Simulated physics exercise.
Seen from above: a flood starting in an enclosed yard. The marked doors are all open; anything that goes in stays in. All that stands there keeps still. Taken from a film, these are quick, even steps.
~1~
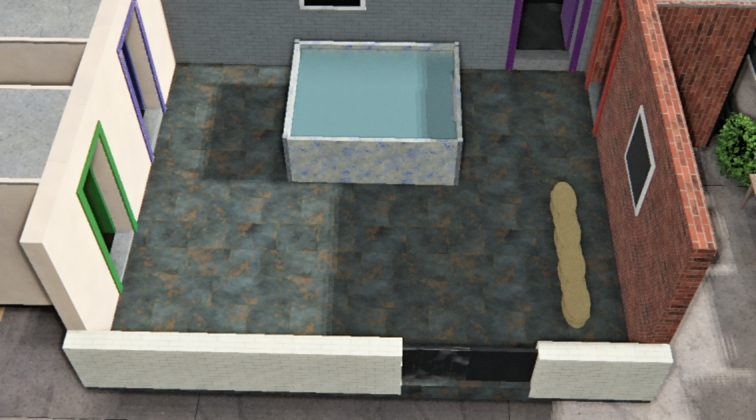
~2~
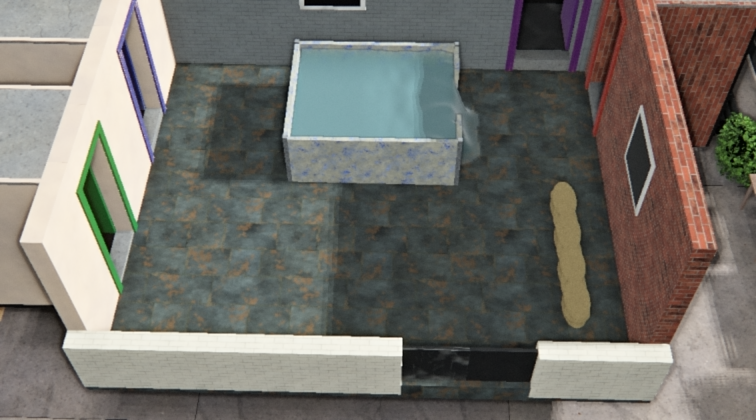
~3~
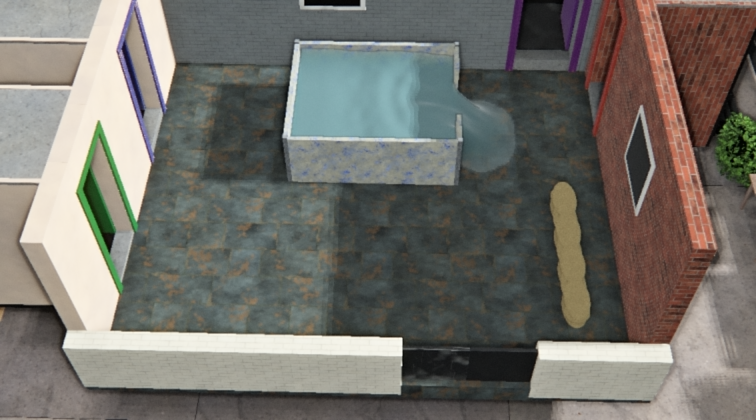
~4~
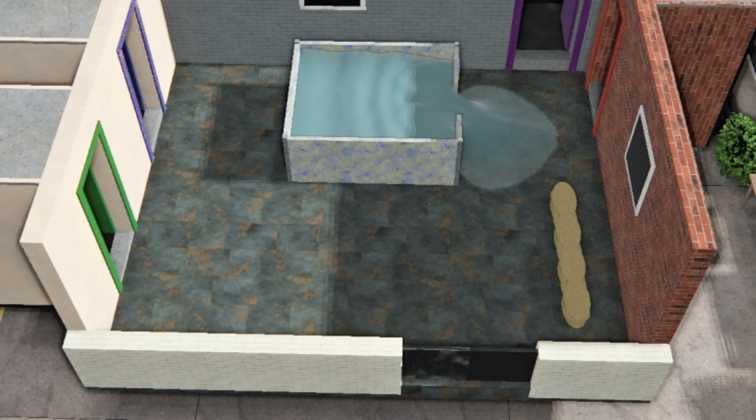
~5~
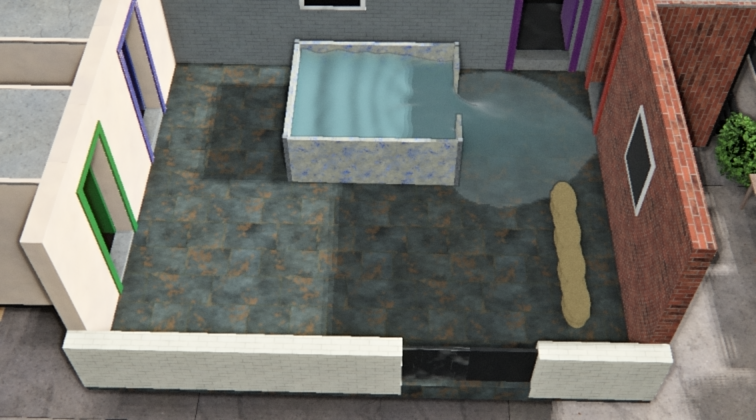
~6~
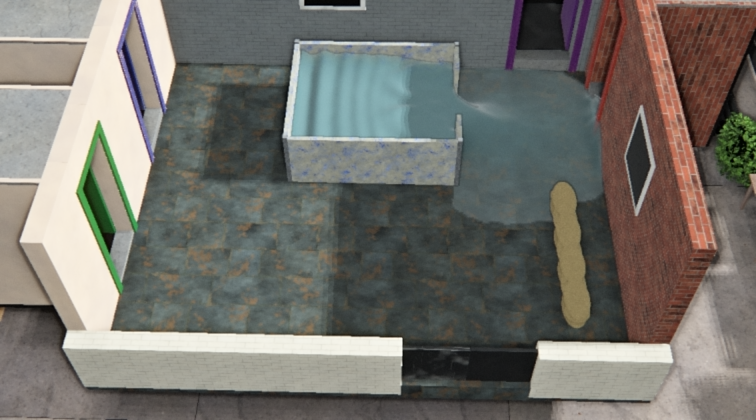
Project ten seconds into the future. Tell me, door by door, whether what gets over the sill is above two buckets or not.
Result: The green door will be over the cap; the red door will be over the cap; the purple door will be over the cap; the blue door will be at or under the cap.
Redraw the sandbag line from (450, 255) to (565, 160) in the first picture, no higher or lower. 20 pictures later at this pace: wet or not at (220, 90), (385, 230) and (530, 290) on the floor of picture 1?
As listed: Spared, submerged, submerged.
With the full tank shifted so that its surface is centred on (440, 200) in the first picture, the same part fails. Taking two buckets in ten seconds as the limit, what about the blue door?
Briefly, blue remains below.
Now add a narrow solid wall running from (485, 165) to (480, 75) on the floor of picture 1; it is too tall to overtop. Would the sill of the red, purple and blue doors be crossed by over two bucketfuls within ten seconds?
Record - red: Below the line; purple: Below the line; blue: Below the line.
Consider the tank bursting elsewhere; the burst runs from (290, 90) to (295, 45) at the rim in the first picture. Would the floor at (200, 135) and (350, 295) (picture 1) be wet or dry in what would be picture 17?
Taking them in turn, they come out soaked and spared.
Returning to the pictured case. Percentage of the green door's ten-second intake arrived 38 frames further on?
Around 5 in a hundred.
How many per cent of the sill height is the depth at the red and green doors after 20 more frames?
Around 170 in a hundred for the first and 0 in a hundred for the second.
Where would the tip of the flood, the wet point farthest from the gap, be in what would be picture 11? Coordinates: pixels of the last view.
Approximate pixel: (611, 299).
A moment on, water covers 20 % of the floor; the green door not reached, the red door over two buckets in, the purple door wet at the sill, nothing in, the blue door not reached.
Next, water covers 30 % of the floor; the green door not reached, the red door far over two buckets in, the purple door over two buckets in, the blue door not reached.
Then, water covers 40 % of the floor; the green door not reached, the red door far over two buckets in, the purple door over two buckets in, the blue door not reached.
Later, water covers 85 % of the floor; the green door under two buckets in, the red door far over two buckets in, the purple door over two buckets in, the blue door wet at the sill, nothing in.
In the end, water covers 95 % of the floor; the green door over two buckets in, the red door far over two buckets in, the purple door over two buckets in, the blue door wet at the sill, nothing in.
